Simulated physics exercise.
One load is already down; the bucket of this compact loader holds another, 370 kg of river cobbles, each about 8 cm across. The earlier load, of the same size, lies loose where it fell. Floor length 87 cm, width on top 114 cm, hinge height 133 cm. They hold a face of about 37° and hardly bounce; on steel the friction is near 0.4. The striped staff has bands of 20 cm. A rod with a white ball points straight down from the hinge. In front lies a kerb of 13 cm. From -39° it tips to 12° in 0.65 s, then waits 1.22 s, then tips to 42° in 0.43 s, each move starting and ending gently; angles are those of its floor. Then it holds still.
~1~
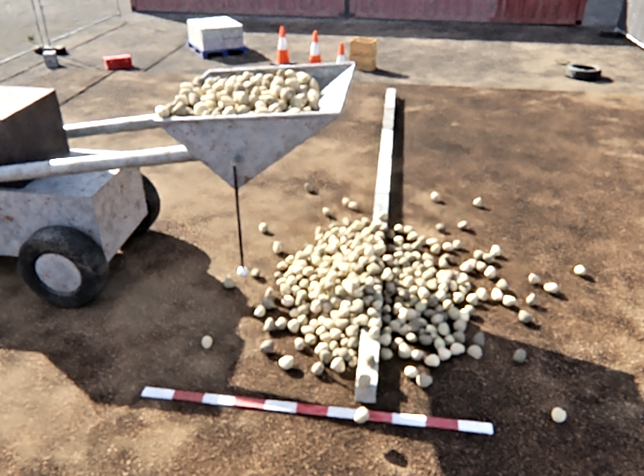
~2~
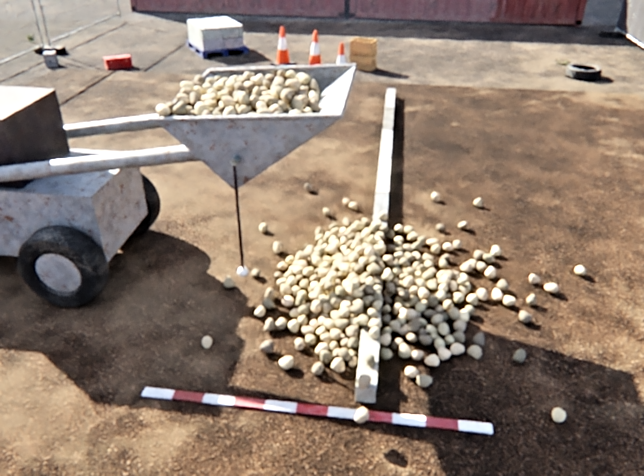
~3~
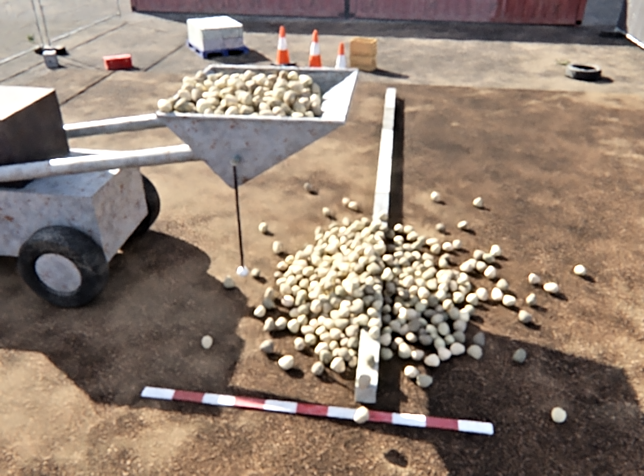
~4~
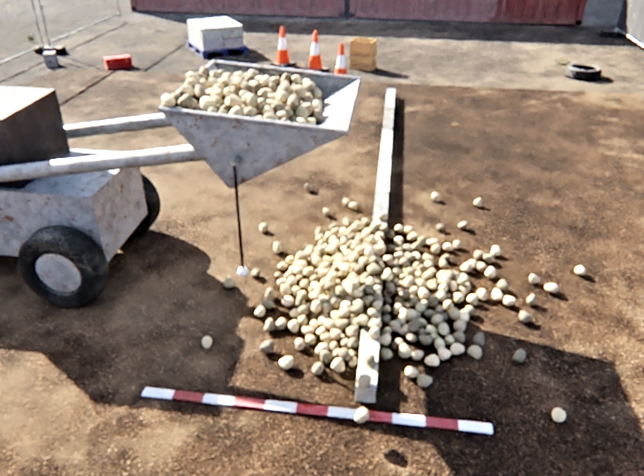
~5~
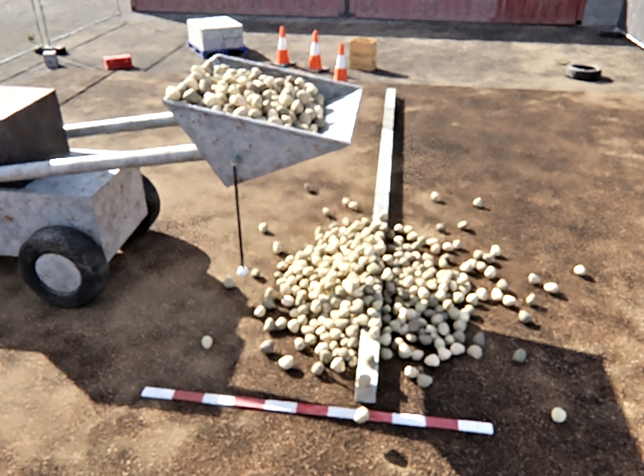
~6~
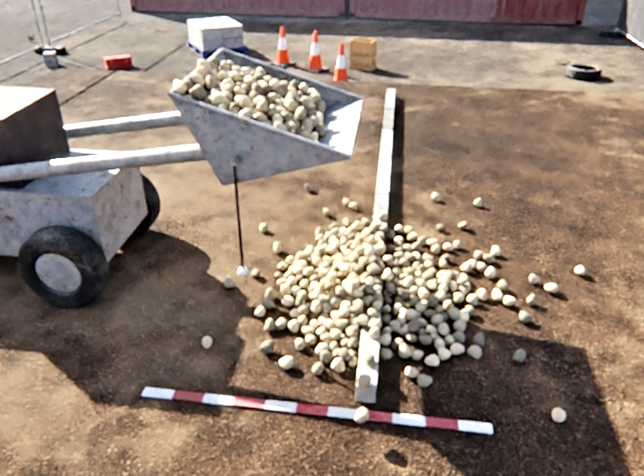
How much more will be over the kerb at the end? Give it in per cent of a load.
Close to 51 parts in a hundred.
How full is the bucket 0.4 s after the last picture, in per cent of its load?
It holds some 100 per cent.
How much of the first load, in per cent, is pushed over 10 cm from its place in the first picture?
Roughly 5 per cent of them.
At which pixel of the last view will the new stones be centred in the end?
Near (386, 271).
Then, 0.2 s after the last picture the floor is at 4°; in per cent of one load, 100 in the bucket, 64 on this side of the kerb, 36 over the kerb; the foremost stones are at (535, 299).
Then, 0.4 s after the last picture the floor is at 12°; in per cent of one load, 100 in the bucket, 64 on this side of the kerb, 36 over the kerb; the foremost stones are at (535, 299).
Then, 2.5 s after the last picture the floor is at 42°; in per cent of one load, 5 in the bucket, 118 on this side of the kerb, 77 over the kerb; the foremost stones are at (553, 310).
Then, 5.1 s after the last picture the floor is at 42°; in per cent of one load, 0 in the bucket, 112 on this side of the kerb, 88 over the kerb; the foremost stones are at (553, 310). Net gain over the kerb, 51.
